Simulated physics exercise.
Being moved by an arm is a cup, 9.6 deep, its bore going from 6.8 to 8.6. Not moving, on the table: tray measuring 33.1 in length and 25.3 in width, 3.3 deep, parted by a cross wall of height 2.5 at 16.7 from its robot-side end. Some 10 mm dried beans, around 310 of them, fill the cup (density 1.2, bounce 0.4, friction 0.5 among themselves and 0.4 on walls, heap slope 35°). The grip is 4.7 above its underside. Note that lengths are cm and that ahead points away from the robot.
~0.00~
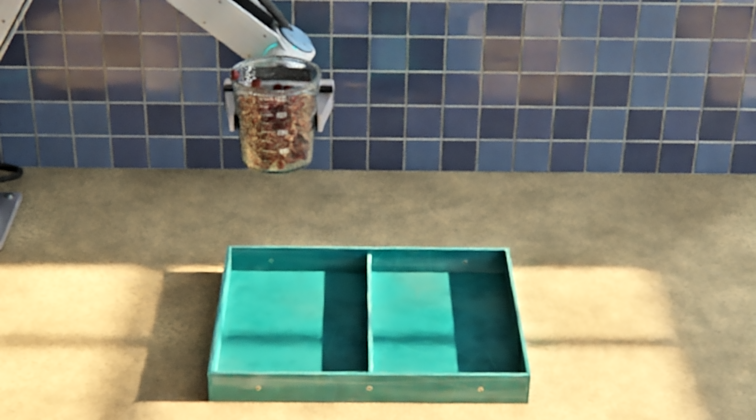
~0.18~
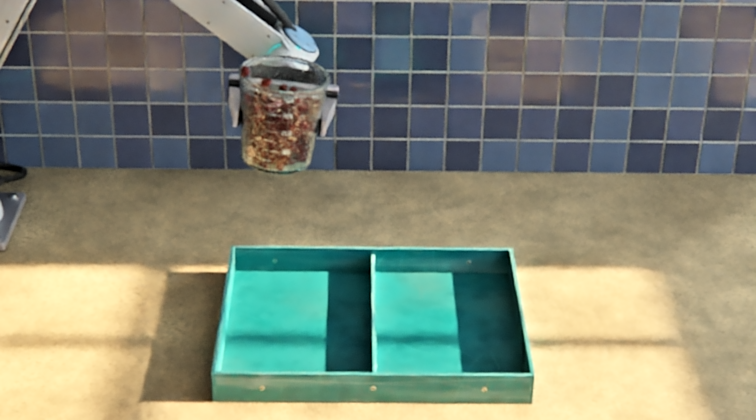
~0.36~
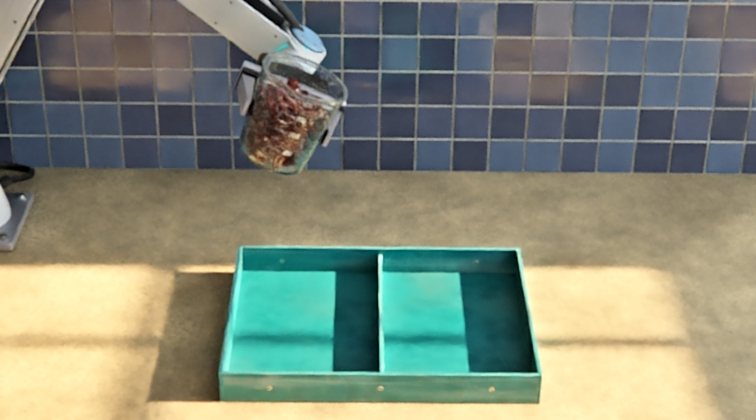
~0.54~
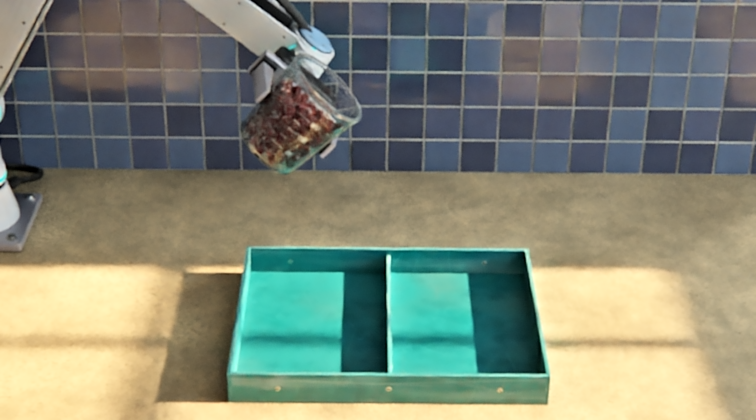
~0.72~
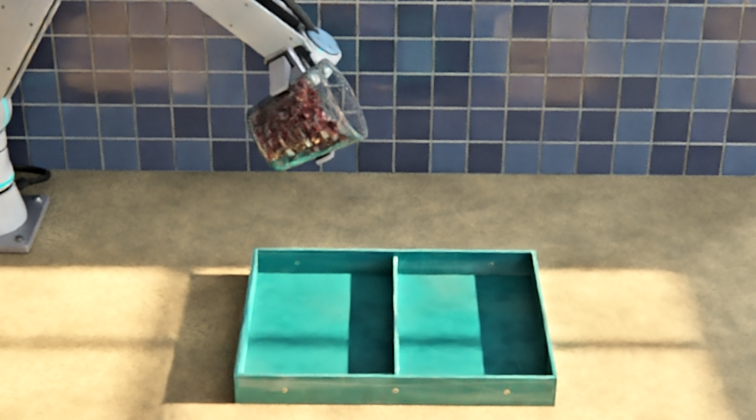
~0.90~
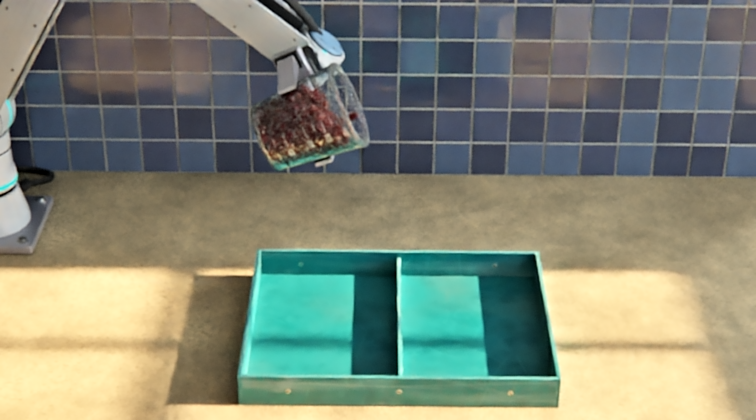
A clear glass cup packed with small reddish-brown and tan pieces hangs from a pale robot arm at upper left, above a sunlit tan tabletop backed by blue and brownish tiles, seen from slightly above. Below it sits an empty teal tray split by a cross wall into two compartments. The arm tilts the cup steadily rightward, its contents shifting inside, while the camera drifts slightly left.
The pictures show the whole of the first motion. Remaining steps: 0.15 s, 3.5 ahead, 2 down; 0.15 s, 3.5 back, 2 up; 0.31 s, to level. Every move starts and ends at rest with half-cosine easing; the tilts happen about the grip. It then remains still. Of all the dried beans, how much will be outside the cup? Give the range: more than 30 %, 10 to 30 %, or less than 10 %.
The range is less than 10 %.
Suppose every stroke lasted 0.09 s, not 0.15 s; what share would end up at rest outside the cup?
About 15 per cent in that case.
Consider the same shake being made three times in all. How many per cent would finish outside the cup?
Estimate for that case: 5 %.
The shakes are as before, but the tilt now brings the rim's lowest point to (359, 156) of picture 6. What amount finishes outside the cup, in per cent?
I'd put it at roughly 30 %.
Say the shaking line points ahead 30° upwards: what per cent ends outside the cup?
Some 10 in a hundred.
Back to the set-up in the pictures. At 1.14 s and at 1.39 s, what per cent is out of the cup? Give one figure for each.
In turn: 0, 5.
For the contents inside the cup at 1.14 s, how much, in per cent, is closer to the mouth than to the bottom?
My estimate is near 45 per cent.
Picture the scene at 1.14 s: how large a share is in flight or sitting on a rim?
That comes to about 1 per cent, more or less.
After 1.14 s, tilted 66° forward, highest piece 28 above the table; 304 in the cup, 2 in flight or on a rim.
After 1.39 s, tilted 22° forward, highest piece 31 above the table; 298 in the cup, 4 in the robot-side part, 2 in the far-side part, 2 in flight or on a rim.
After 1.71 s, level, highest piece 31 above the table; 298 in the cup, 6 in the robot-side part, 2 in the far-side part.
After 2.76 s, level, highest piece 31 above the table; 298 in the cup, 6 in the robot-side part, 2 in the far-side part.
At rest, 298 in the cup, 6 in the robot-side part, 2 in the far-side part. That is 3 % outside the cup.
